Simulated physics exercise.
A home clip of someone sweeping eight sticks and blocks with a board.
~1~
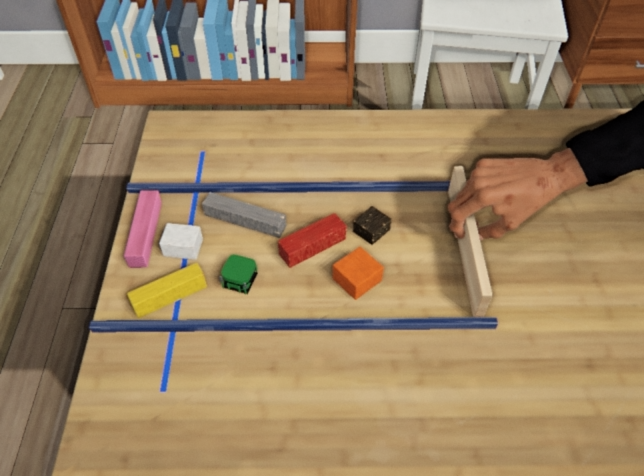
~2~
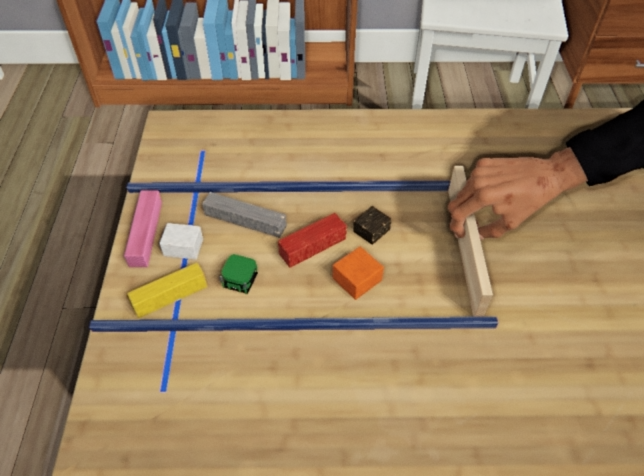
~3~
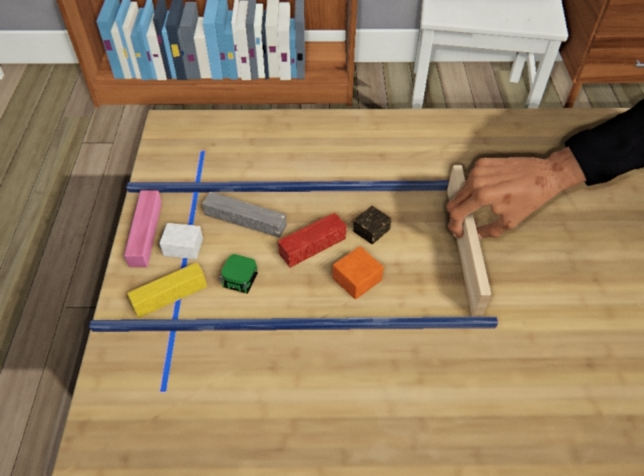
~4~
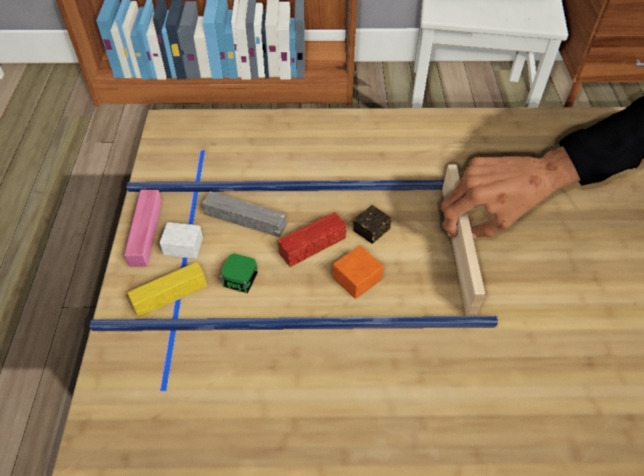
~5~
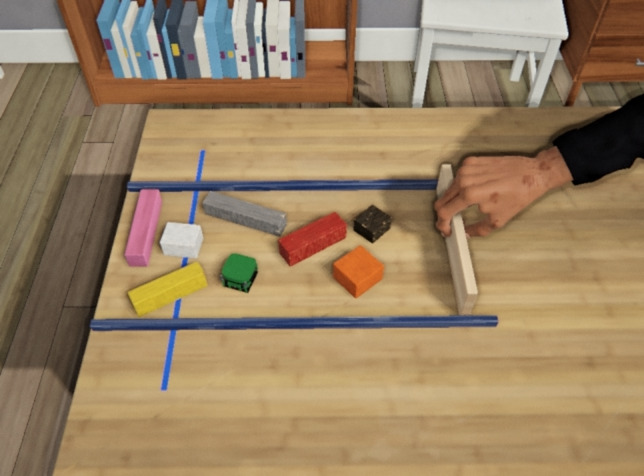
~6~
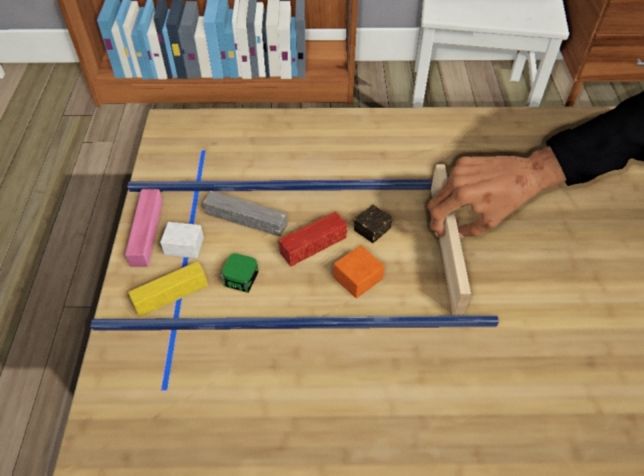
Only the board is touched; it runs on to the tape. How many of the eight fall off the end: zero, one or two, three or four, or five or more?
In the end the number that fall off is one or two.
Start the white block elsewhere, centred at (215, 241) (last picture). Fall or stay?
Then it holds on.
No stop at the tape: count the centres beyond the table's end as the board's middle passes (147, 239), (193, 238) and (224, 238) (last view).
It would be 6, 2 and 0.
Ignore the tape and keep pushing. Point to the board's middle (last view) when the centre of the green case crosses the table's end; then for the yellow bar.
At (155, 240) for the green case; at (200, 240) for the yellow bar.
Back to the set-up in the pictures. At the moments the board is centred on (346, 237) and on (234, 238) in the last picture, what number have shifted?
3 and 8.
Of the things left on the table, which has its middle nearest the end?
Foremost is the grey bar.
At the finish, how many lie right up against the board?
That makes 2.
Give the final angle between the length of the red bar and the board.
About 45°.
A little later, none off yet; pink stick at rest near (145, 227); yellow bar at rest near (169, 289); white block at rest near (183, 240).
Next, none off yet; pink stick at rest near (144, 227); yellow bar shifted a little near (157, 292); white block at rest near (183, 240).
When it is over, the number that fall off is one or two; down, yellow bar and pink stick.
